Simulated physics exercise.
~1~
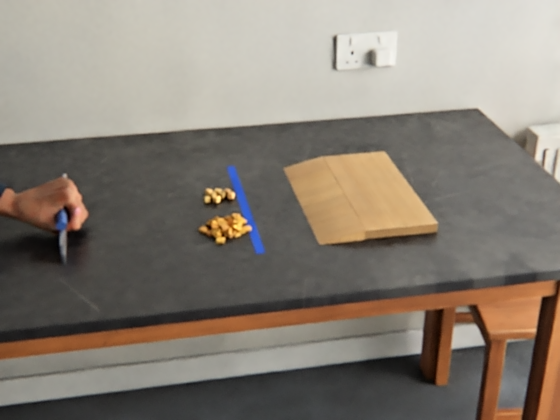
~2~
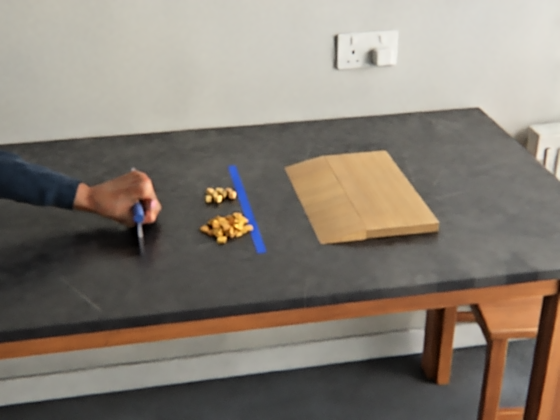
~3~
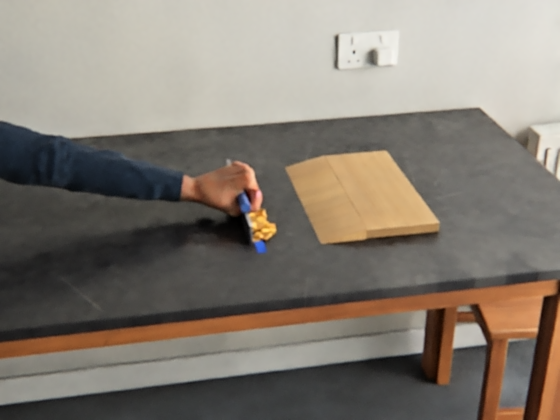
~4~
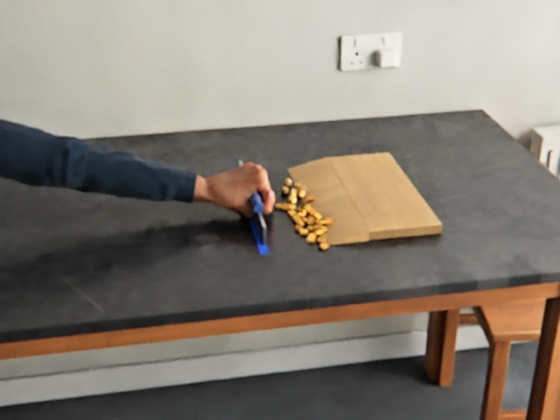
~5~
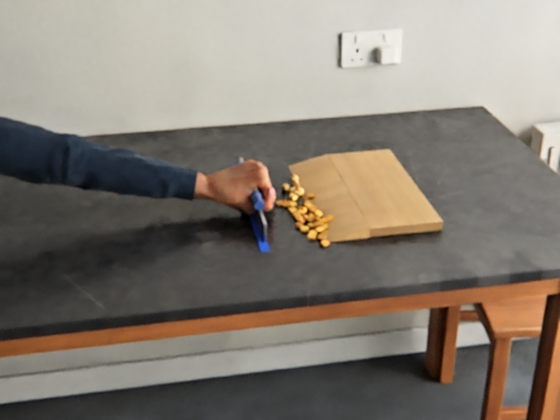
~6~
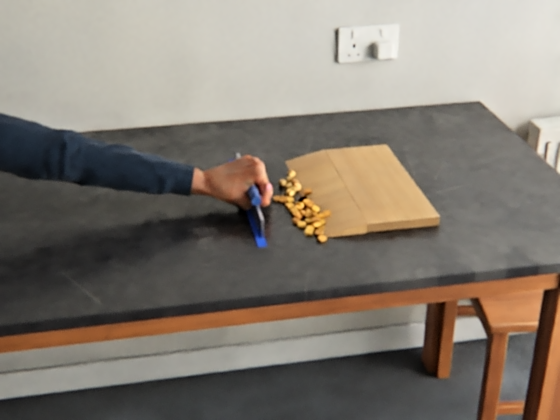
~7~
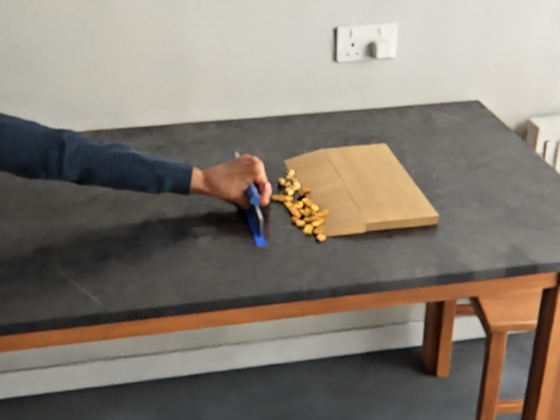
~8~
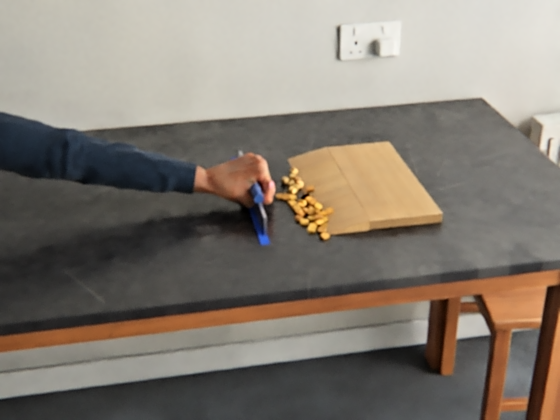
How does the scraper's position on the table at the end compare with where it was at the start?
At the start the scraper was near the left end of the table, well away from the bits. By the end it was much farther right, held still at the blue tape just short of the wooden slab.
